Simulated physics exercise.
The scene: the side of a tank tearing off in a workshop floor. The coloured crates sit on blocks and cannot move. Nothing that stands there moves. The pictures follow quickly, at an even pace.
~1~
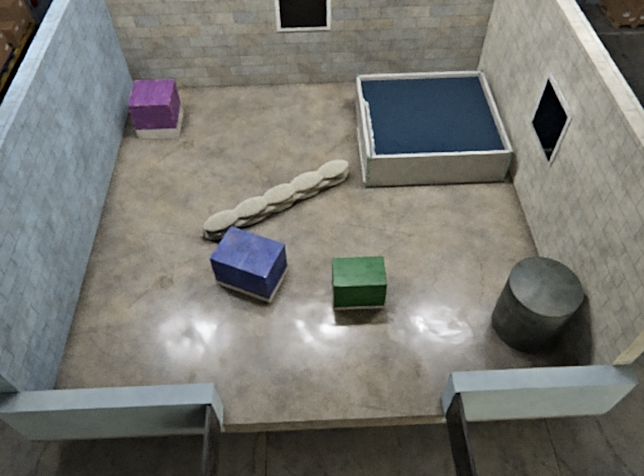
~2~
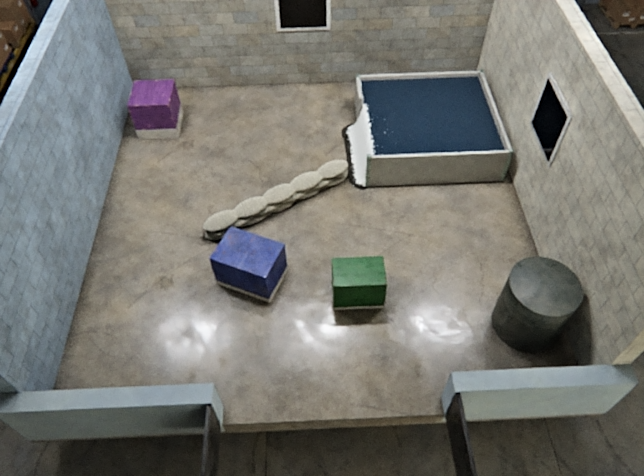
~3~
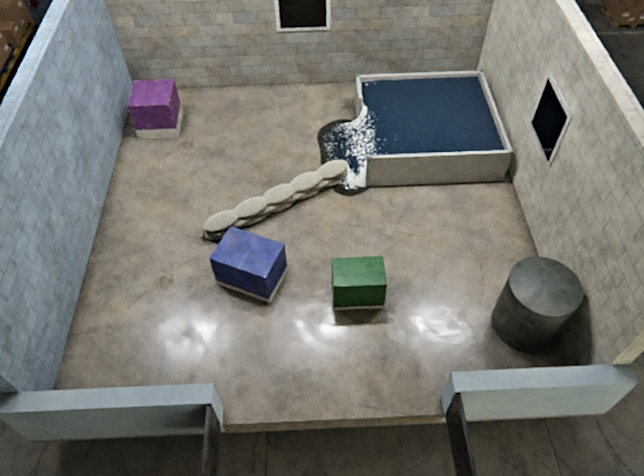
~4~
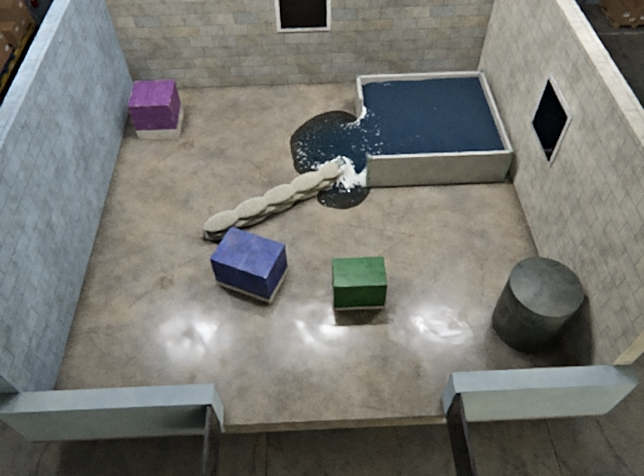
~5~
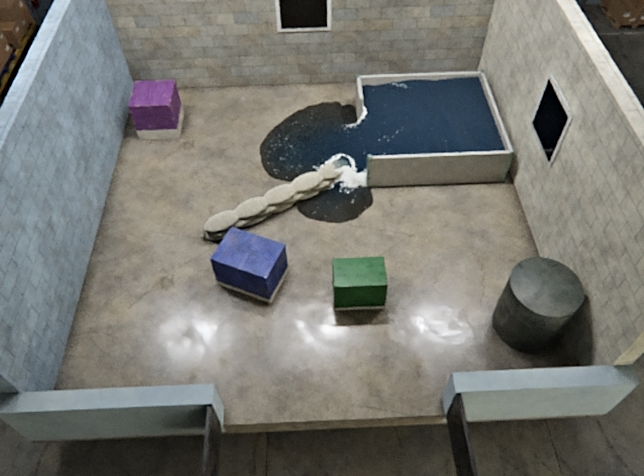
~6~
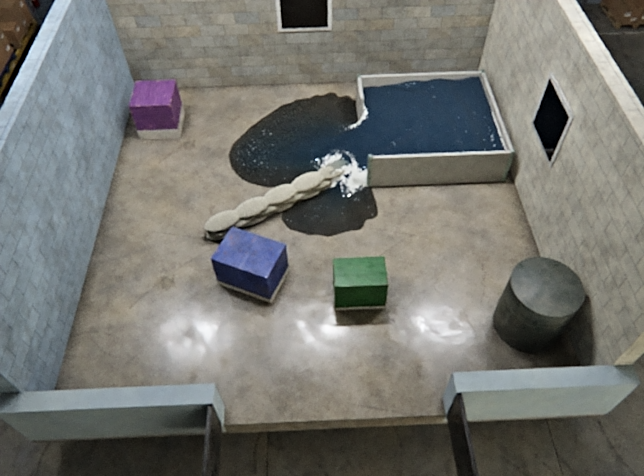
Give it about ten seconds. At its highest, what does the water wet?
One by one: The green crate is soaked; the blue crate is soaked; the purple crate is soaked.
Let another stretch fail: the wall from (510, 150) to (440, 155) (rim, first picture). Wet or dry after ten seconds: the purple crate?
One by one: Purple stays dry.
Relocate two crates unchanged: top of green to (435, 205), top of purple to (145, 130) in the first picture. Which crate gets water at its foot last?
The crate marked green.
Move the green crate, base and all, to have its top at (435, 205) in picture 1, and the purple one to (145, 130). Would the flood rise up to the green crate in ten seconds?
Green crate stays dry.
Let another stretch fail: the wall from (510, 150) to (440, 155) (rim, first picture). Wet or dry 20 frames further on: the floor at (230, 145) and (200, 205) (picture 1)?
As listed: No water, no water.
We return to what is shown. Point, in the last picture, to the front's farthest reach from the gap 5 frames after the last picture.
Close to (113, 180).
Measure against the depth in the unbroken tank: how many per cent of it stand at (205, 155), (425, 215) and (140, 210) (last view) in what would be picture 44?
Roughly 20, 0 and 14 per cent, in turn.
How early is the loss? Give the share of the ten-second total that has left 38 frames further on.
Near 35 in a hundred.
A moment on, water covers 35 % of the floor; the green crate water round its plinth, the blue crate water round its plinth, the purple crate water round its plinth.
Next, water covers 45 % of the floor; the green crate water round its plinth, the blue crate water round its plinth, the purple crate water round its plinth.
Then, water covers 60 % of the floor; the green crate water round its plinth, the blue crate water round its plinth, the purple crate water round its plinth.
Later, water covers 70 % of the floor; the green crate water round its plinth, the blue crate water round its plinth, the purple crate water round its plinth.
In the end, water covers 90 % of the floor; the green crate was topped, the blue crate was topped, the purple crate was topped.
